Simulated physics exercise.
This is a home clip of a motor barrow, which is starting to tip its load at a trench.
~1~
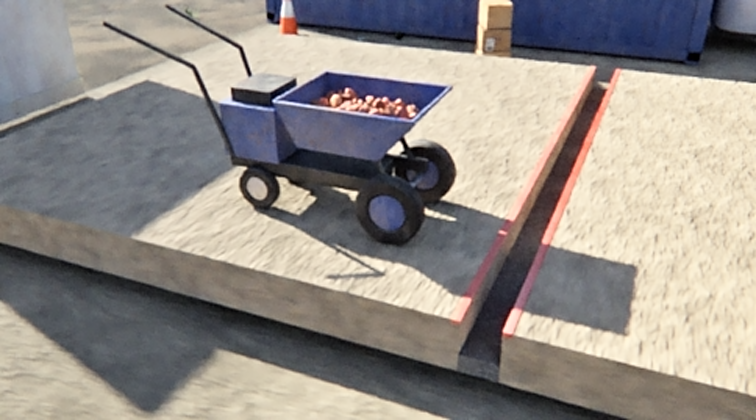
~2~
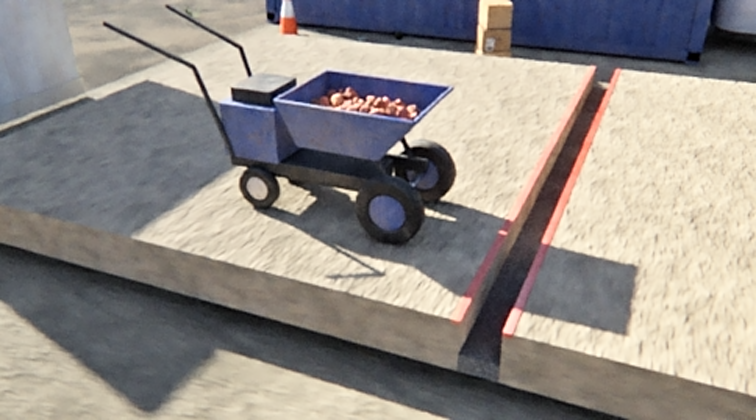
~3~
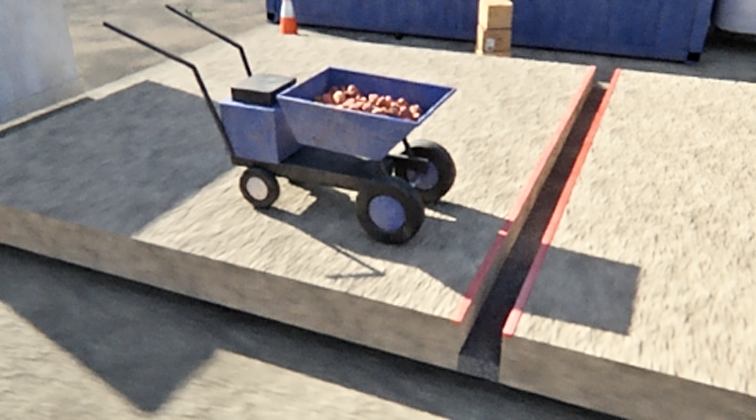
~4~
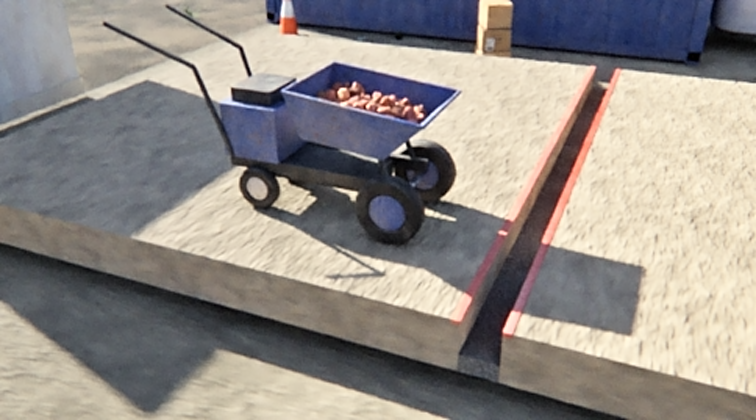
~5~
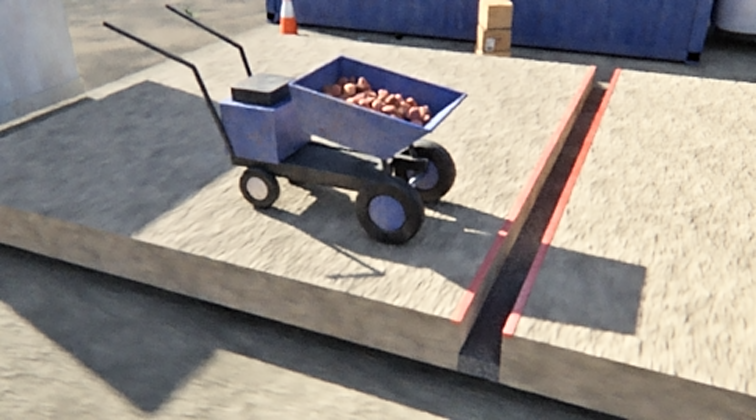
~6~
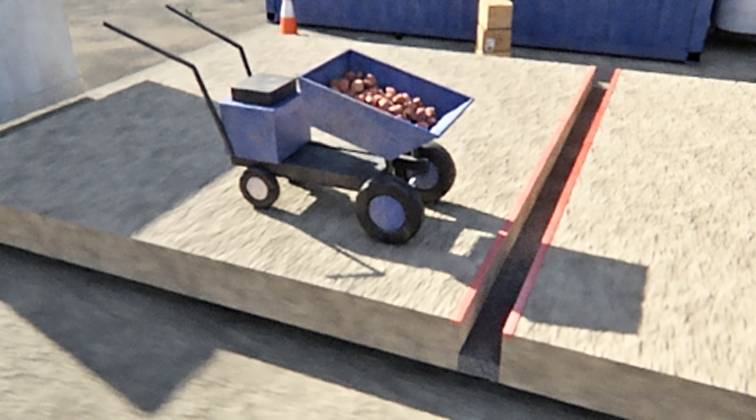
On a concrete slab beside a narrow trench edged in red, a small blue motor barrow loaded with rubble stood still, then its skip slowly tilted forward to the right, its back end rising.
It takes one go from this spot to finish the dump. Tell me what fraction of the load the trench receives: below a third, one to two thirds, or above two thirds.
The trench receives above two thirds.
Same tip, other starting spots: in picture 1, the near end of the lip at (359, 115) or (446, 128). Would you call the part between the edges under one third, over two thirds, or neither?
For the first position, in the middle band; for the second, below one third.
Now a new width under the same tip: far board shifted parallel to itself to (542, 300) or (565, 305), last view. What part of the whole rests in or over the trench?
First try: About 100 %; second try: About 100 %.
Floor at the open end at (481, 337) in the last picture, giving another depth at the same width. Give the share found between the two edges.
That would give roughly 60 percent.
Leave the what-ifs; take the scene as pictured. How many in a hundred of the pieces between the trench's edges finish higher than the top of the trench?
My best guess is some 10 per cent.
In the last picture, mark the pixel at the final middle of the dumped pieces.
Near (524, 257), more or less.
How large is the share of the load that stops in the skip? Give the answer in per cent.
Around 0 per cent.
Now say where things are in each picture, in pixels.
Lip of the skip at (413, 123), level; top of the load at (359, 108), lumps of rubble; first edge of the trench at (475, 285); far edge at (523, 296), the trench under half as wide as the skip, and about as deep as wide, in the first picture.
Lip of the skip at (414, 123), level; top of the load at (360, 108), in the second picture.
Lip of the skip at (417, 125), tipped barely; top of the load at (350, 105), in the third picture.
Lip of the skip at (423, 128), tipped a little; top of the load at (354, 102), in the fourth picture.
Lip of the skip at (430, 132), tipped a little; top of the load at (354, 99), in the fifth picture.
Lip of the skip at (438, 137), tipped clearly; top of the load at (349, 94); first edge of the trench at (475, 285); far edge at (523, 296), in the sixth picture.
Soon, skip tipped steeply; all in the skip.
A while on, skip tipped right over; about two thirds in the skip; a stray few short of the trench; about a quarter in or heaped over the trench; a stray few beyond it; a stray few falling.
Towards the end, skip tipped right over; most in or heaped over the trench; a small part beyond it.
Finally, skip tipped right over; a stray few short of the trench; most in or heaped over the trench; a small part beyond it.
